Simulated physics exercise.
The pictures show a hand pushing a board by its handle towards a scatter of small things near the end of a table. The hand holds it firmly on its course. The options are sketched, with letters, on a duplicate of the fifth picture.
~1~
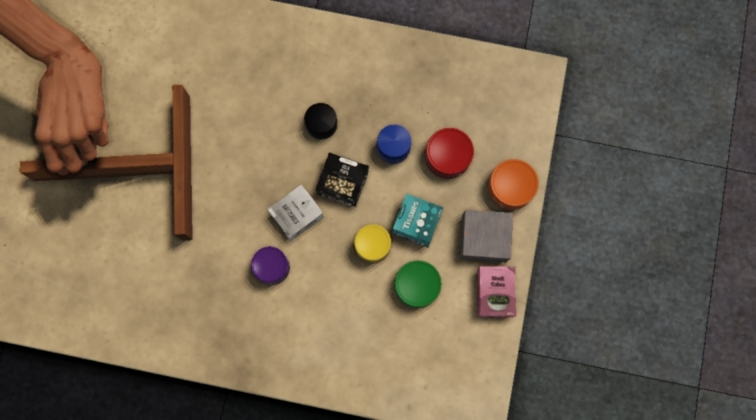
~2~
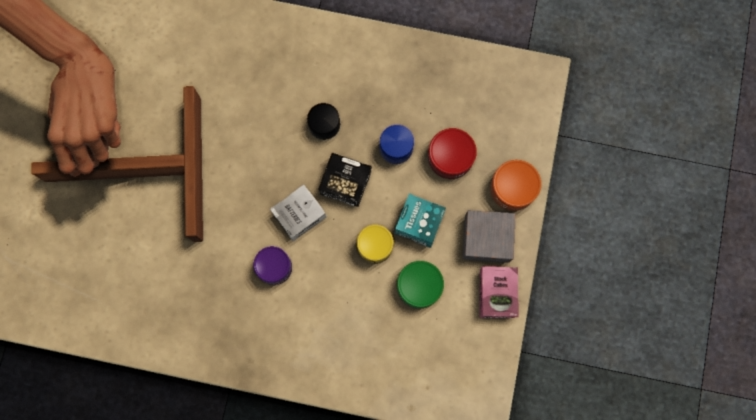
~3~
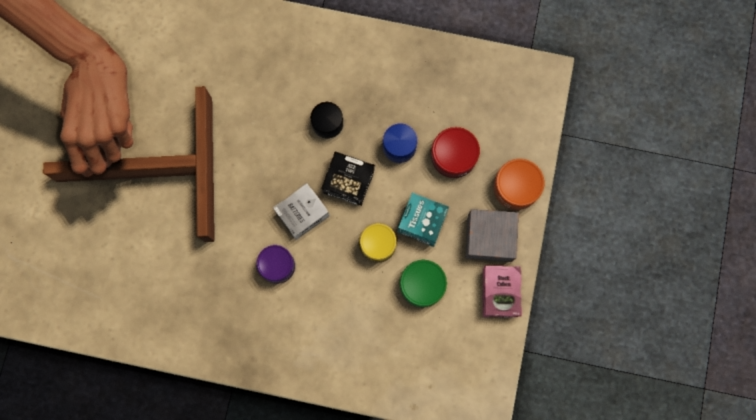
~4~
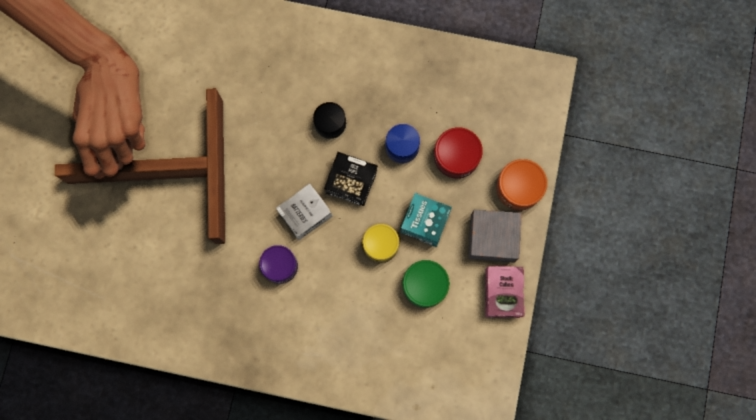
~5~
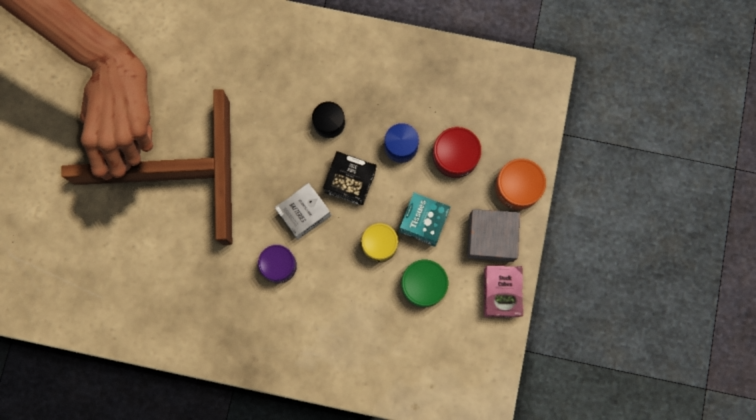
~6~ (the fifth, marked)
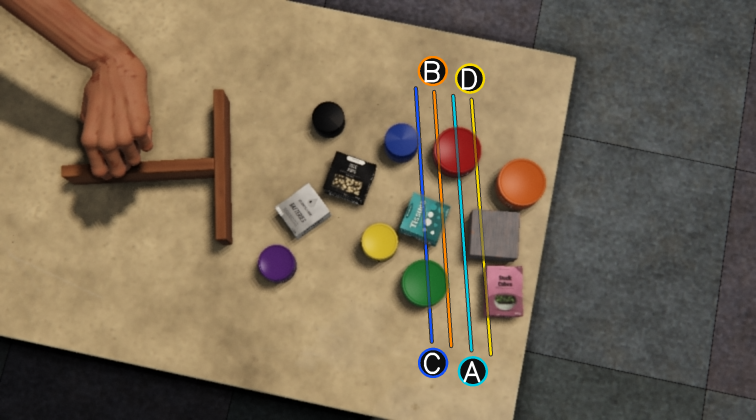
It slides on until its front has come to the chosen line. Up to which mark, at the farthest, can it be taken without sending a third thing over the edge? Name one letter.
The farthest such stop is D.
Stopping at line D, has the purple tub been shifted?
By then, yes.
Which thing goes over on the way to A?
It is the grey block.
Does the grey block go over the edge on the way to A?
Yes.
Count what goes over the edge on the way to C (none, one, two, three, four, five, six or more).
By then, none.
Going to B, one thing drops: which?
It is the grey block.
On the marked copy, A at (462, 219); B at (443, 215); C at (424, 211); D at (481, 223).
Following D. Soon after the start, board (313, 182); purple tub (293, 278); black tin (334, 120).
Later, board (408, 202); grey block (517, 236); turquoise box (472, 224).
In the end, board (480, 217); grey block over the edge; turquoise box (542, 234); one fallen.
As for the rest, A is within the limit but short; B is within the limit but short; C is within the limit but short.
